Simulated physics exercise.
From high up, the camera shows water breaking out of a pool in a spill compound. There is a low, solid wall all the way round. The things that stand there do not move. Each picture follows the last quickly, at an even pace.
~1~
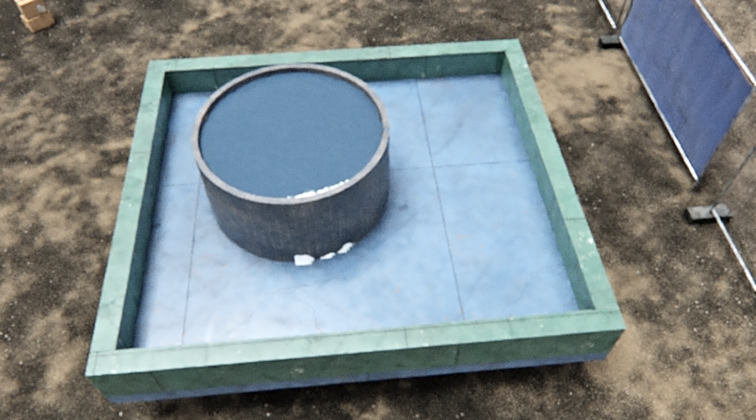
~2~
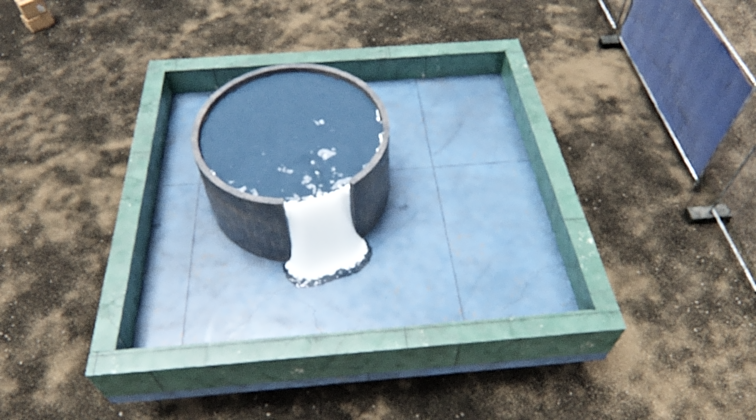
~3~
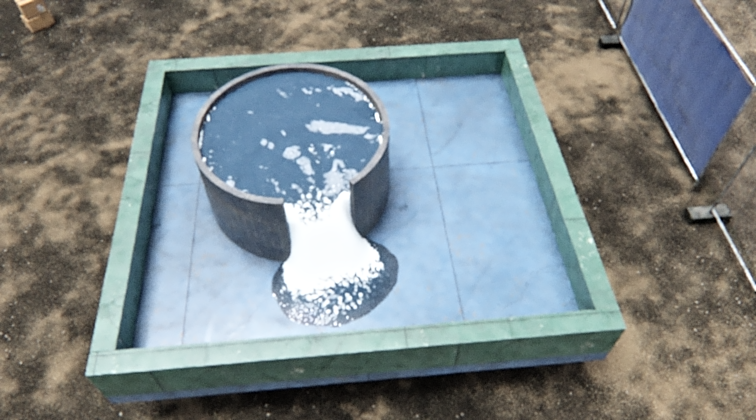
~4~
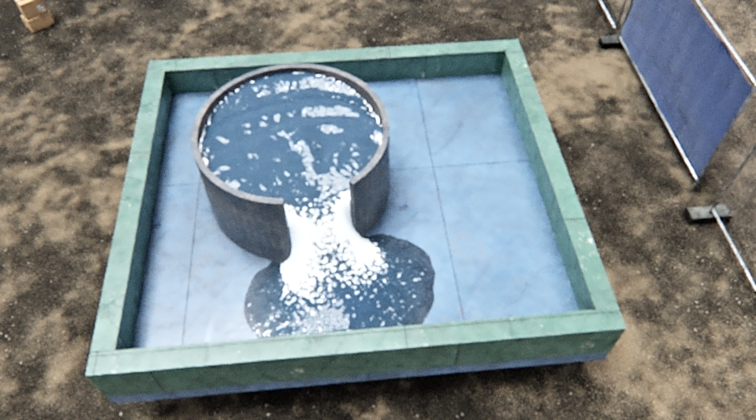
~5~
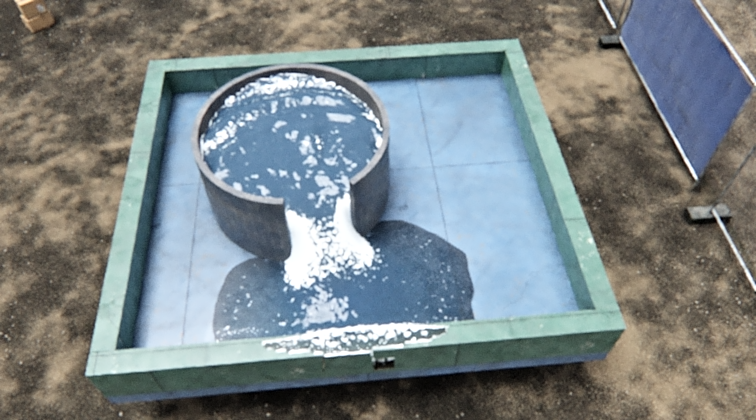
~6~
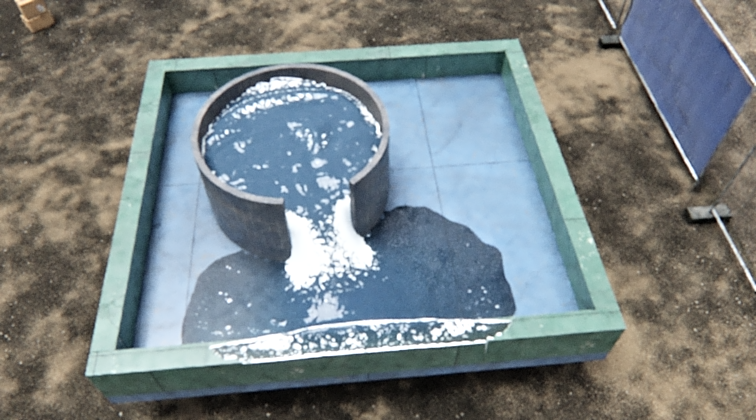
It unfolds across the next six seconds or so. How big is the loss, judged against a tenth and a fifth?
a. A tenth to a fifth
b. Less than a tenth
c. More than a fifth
Answer: B.
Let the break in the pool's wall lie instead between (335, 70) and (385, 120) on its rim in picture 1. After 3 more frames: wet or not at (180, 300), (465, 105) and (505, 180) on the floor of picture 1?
In that order: Not flooded, under water, awash.
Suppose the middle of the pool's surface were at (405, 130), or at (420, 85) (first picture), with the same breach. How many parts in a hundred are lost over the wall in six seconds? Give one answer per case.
8%, then 4%.
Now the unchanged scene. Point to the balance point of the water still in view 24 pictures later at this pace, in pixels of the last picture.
Somewhere near (337, 198).
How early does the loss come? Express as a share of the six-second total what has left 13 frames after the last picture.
Near 95 in a hundred.
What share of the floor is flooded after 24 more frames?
Roughly 100 percent.
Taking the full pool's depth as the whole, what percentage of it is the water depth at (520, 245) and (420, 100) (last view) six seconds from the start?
First 16 %, then 20 %.
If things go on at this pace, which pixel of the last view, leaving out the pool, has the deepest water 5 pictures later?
Deepest spot: Around (358, 347).
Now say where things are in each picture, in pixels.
Still water in the pool at (292, 132), in the first picture.
Water pours out at (323, 235) and has run to (366, 255), in the second picture.
Water pours out at (323, 235) and has run to (344, 317), in the third picture.
The front is at a hidden place, out from the gap at (323, 237), in the fourth picture.
The front is at a hidden place, out from the gap at (323, 236), in the fifth picture.
Water pours out at (323, 236) and has run to a hidden place, in the sixth picture.
A moment on, water covers 30 % of the floor; the low wall has let 1 % over.
Next, water covers 35 % of the floor; the low wall has let 2 % over.
Then, water covers 65 % of the floor; the low wall has let 5 % over.
Later, water covers 80 % of the floor; the low wall has let 5 % over.
In the end, water covers 85 % of the floor; the low wall has let 5 % over.
